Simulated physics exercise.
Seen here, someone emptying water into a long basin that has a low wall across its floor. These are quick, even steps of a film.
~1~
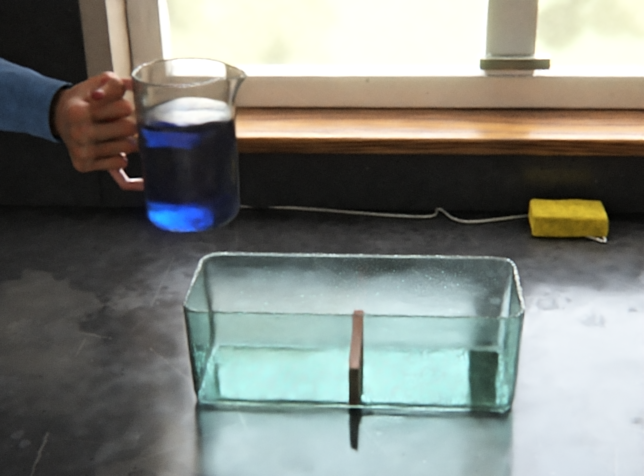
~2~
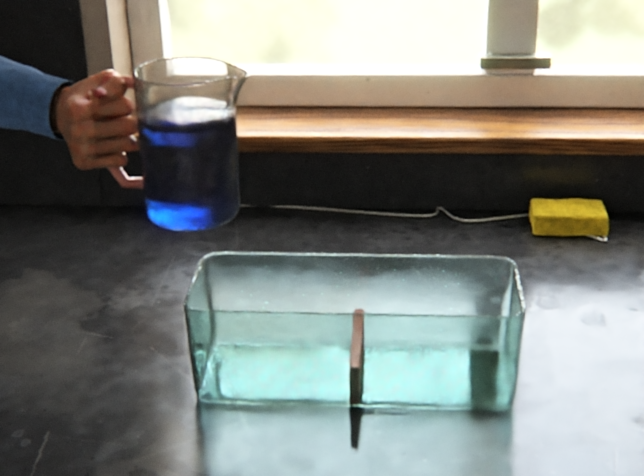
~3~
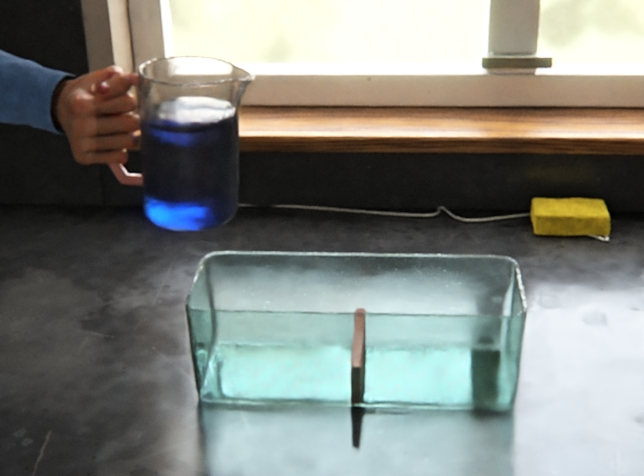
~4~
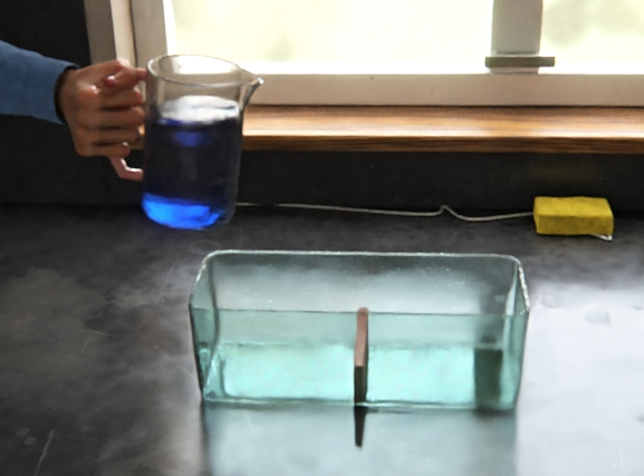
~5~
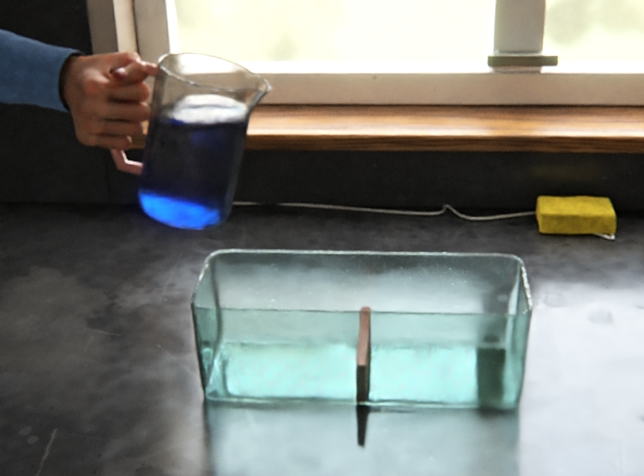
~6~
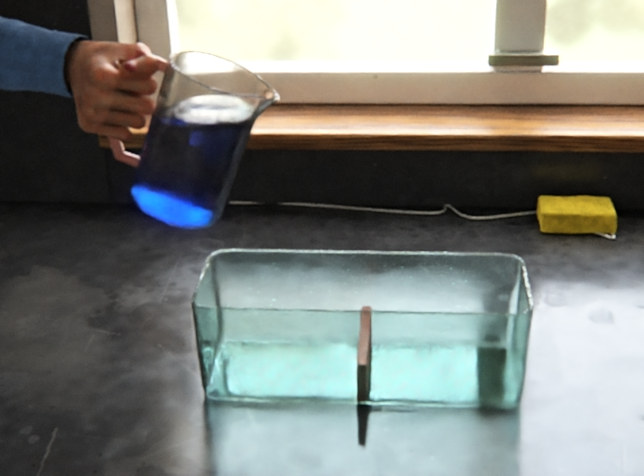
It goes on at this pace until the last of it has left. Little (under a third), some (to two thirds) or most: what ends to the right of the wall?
The share right of the wall is between a third and two thirds.
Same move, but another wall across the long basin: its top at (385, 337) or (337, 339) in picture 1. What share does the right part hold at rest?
In turn 5 and 85 in a hundred.
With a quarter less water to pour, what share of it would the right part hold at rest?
Close to 30 per cent.
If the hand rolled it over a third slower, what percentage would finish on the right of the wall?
Some 45 per cent.
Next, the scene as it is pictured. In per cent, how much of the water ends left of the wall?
Close to 50 per cent.
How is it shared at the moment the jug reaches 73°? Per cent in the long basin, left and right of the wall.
Some 0 per cent left and 0 right.
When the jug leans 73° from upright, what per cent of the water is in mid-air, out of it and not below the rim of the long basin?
Some 10 per cent.
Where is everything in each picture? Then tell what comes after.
In the first picture, it leans 0°; its right rim is at (247, 73); the water meets the walls at (142, 110) and (232, 111); the long basin's rim runs from (193, 282) to (519, 288); the wall's top is at (356, 339).
In the second picture, it leans 1°; its right rim is at (249, 74); the water meets the walls at (143, 110) and (234, 111).
In the third picture, it leans 4°; its right rim is at (254, 76); the water meets the walls at (146, 109) and (236, 110).
In the fourth picture, it leans 8°; its right rim is at (262, 81); the water meets the walls at (151, 110) and (241, 110).
In the fifth picture, it leans 14°; its right rim is at (271, 88); the water meets the walls at (154, 109) and (248, 111).
In the sixth picture, it leans 21°; its right rim is at (279, 97); the water meets the walls at (151, 128) and (254, 112).
A moment on, the jug is tipped part way and 91 per cent is still to pour, 0 is left of the wall and 0 right of it.
Next, the jug is tipped on its side and 52 per cent is still to pour, 16 is left of the wall and 10 right of it.
Then the jug is tipped on its side and 17 per cent is still to pour, 31 is left of the wall and 41 right of it.
Later the jug is tipped on its side and 5 per cent is still to pour, 45 is left of the wall and 46 right of it.
Finally, 52 per cent lies left of the wall, 47 right of it and 1 outside.
